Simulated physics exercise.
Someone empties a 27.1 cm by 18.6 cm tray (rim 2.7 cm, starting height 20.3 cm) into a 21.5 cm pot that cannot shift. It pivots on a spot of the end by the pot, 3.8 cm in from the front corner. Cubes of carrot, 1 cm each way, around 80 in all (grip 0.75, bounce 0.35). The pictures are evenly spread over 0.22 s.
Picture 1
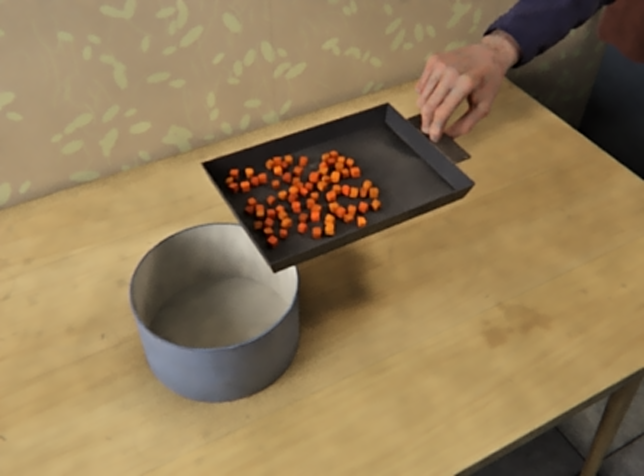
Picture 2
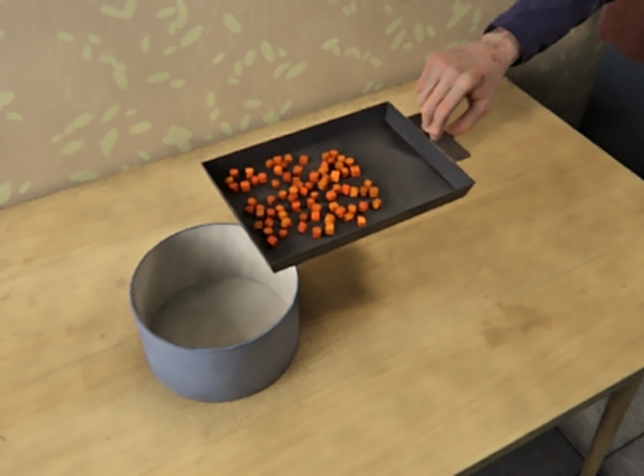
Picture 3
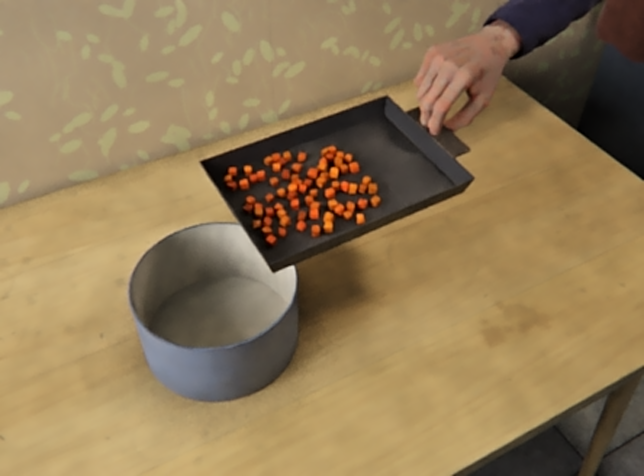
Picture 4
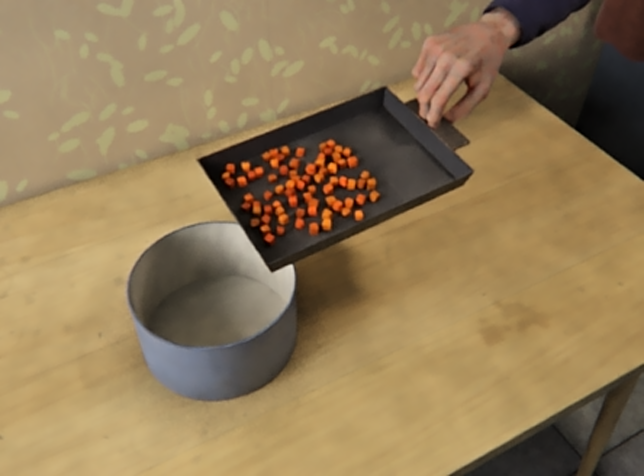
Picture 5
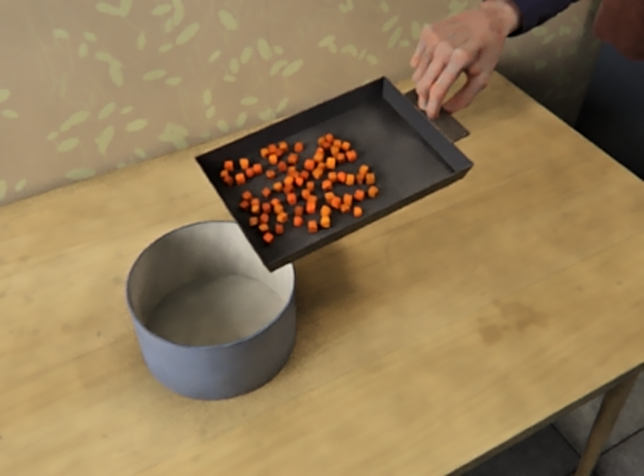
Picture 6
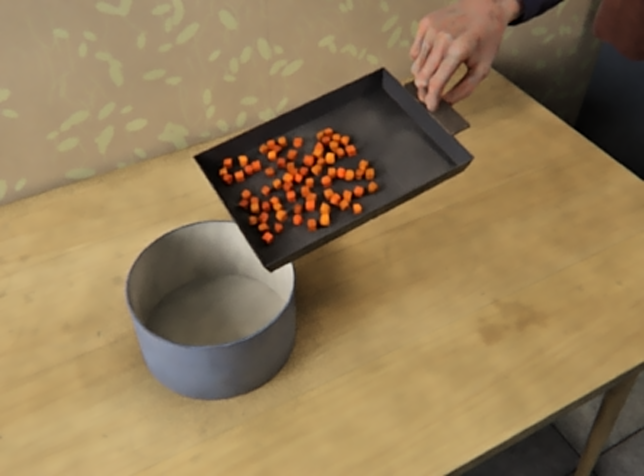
A dark tray of small orange carrot cubes, gripped by a hand at its right end, begins nearly level above a wooden table, beside a gray-blue pot. The hand then gradually raises that end, tilting the tray slightly toward the pot, while the cubes stay clustered on its left half.
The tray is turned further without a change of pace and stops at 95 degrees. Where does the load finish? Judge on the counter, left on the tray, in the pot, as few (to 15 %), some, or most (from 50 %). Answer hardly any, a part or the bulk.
On the counter: A part; left on the tray: Hardly any; in the pot: The bulk.
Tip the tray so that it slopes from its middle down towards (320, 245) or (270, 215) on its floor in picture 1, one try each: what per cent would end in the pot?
About 20 and 95 per cent.
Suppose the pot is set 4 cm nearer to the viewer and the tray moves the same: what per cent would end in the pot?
In that case some 100 per cent.
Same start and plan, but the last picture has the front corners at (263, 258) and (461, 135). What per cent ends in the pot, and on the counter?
Pot 95, counter 0.
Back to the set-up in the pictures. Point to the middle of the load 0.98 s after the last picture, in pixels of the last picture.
Around (250, 249).
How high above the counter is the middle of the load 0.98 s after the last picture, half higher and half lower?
About 22 cm.
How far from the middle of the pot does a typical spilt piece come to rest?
Some 24 cm.
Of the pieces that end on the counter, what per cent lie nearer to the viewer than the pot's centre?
About 100 per cent.
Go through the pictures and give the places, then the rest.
In the first picture, tray tilt 0 degrees, front corners at (273, 257) and (467, 182); middle of the pieces at (304, 192); pot at (215, 281).
In the second picture, tray tilt 1 degrees, front corners at (273, 258) and (467, 181); middle of the pieces at (304, 191).
In the third picture, tray tilt 2 degrees, front corners at (272, 258) and (466, 176); middle of the pieces at (302, 189).
In the fourth picture, tray tilt 5 degrees, front corners at (269, 258) and (465, 170), lowest corner left front; middle of the pieces at (301, 185).
In the fifth picture, tray tilt 8 degrees, front corners at (268, 258) and (465, 163), lowest corner left front; middle of the pieces at (299, 181).
In the sixth picture, tray tilt 11 degrees, front corners at (267, 259) and (465, 156), lowest corner left front; middle of the pieces at (298, 178); pot at (211, 279).
Then, 0.59 s after the last picture, tilt 51 degrees; the tray holds 100 %, the pot 0 %.
Then, 0.98 s after the last picture, tilt 77 degrees; the tray holds 75 %, the pot 10 %.
Then, 1.45 s after the last picture, tilt 95 degrees; the tray holds 25 %, the pot 35 %.
In the end, counter 25 %, tray 0 %, pot 75 %.
